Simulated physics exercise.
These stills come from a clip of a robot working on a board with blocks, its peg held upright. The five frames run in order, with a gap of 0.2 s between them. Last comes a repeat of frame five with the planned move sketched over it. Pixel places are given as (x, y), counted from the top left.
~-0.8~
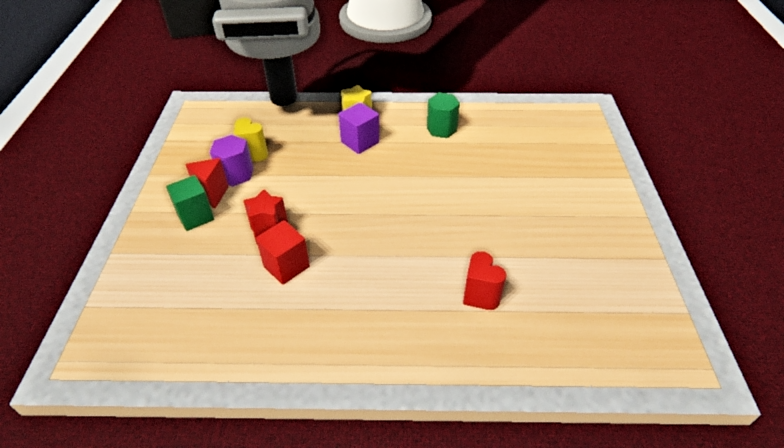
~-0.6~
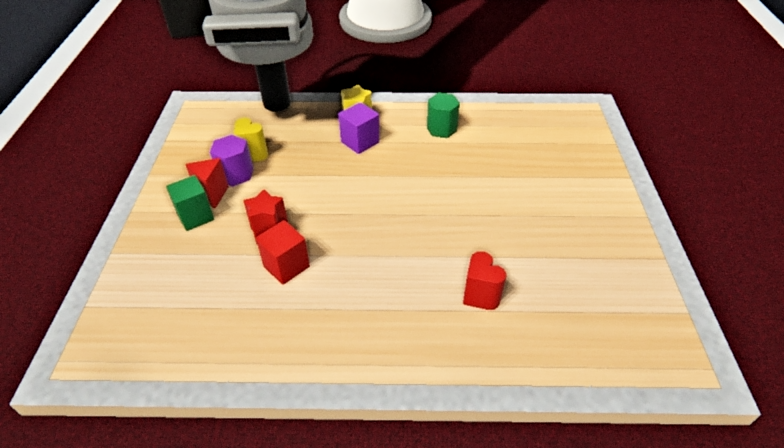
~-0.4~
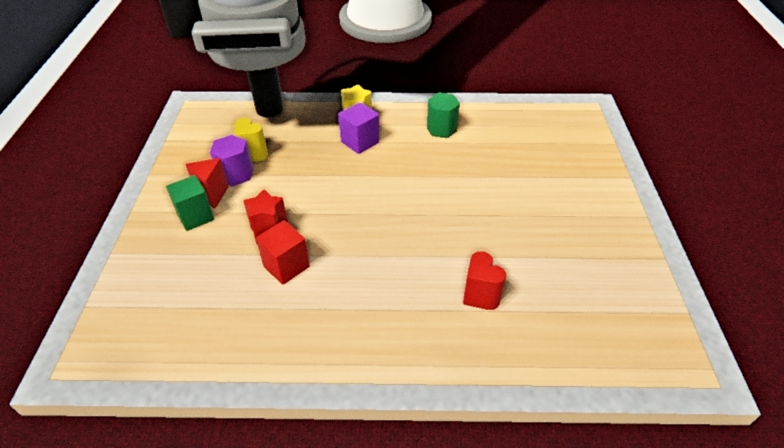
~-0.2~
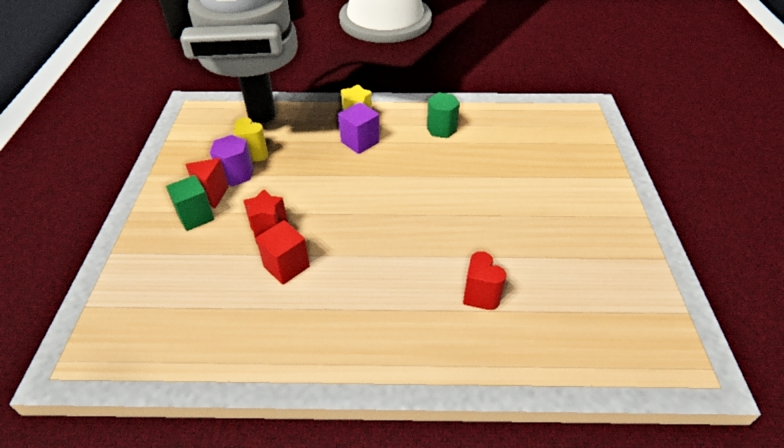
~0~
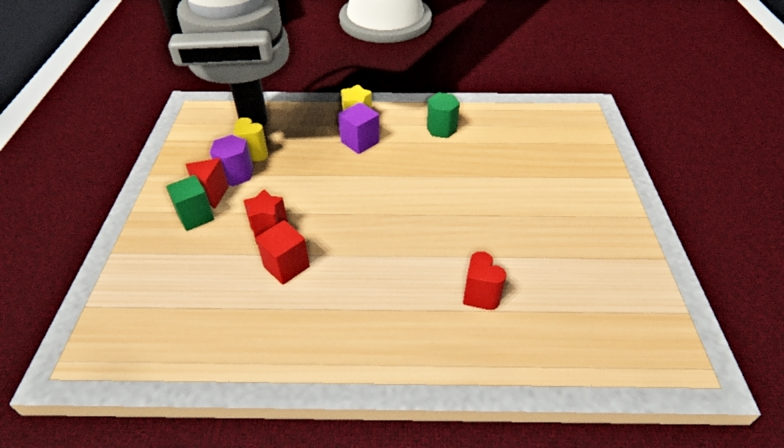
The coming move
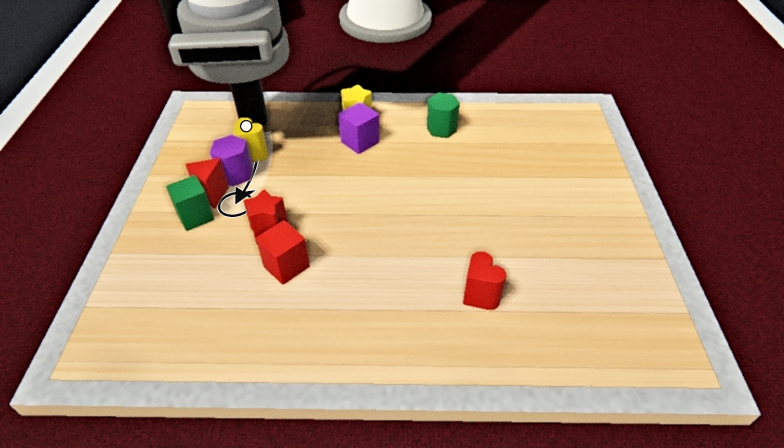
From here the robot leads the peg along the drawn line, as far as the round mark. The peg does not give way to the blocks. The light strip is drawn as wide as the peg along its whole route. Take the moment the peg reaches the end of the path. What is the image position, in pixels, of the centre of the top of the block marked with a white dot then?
The middle of the upper face of the block marked with a white dot will lie at about (214, 199) in the picture.
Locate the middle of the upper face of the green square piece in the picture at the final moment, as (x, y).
The top centre is at (150, 209).
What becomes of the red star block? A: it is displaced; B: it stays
(B)
The drawn path runs from (257, 133) via (255, 166), ending at (236, 204); the dot is on the yellow heart.
One third of the way, peg at (255, 145); green square piece at (172, 197), turned 15° clockwise; red triangle at (198, 181), turned 25° clockwise; purple hexagonal block at (222, 163), turned 20° anticlockwise; yellow heart at (239, 146), turned 20° clockwise.
Two thirds of the way, peg at (248, 168); green square piece at (153, 208), turned 35° clockwise; red triangle at (181, 207), turned 50° clockwise; purple hexagonal block at (210, 191), turned 15° anticlockwise; yellow heart at (230, 172), turned 25° clockwise.
At the end, peg at (233, 194); green square piece at (150, 209), turned 45° clockwise; red triangle at (162, 230), turned 85° clockwise; purple hexagonal block at (195, 221), turned 20° anticlockwise; yellow heart at (214, 199), turned 20° clockwise; red star block not moved.
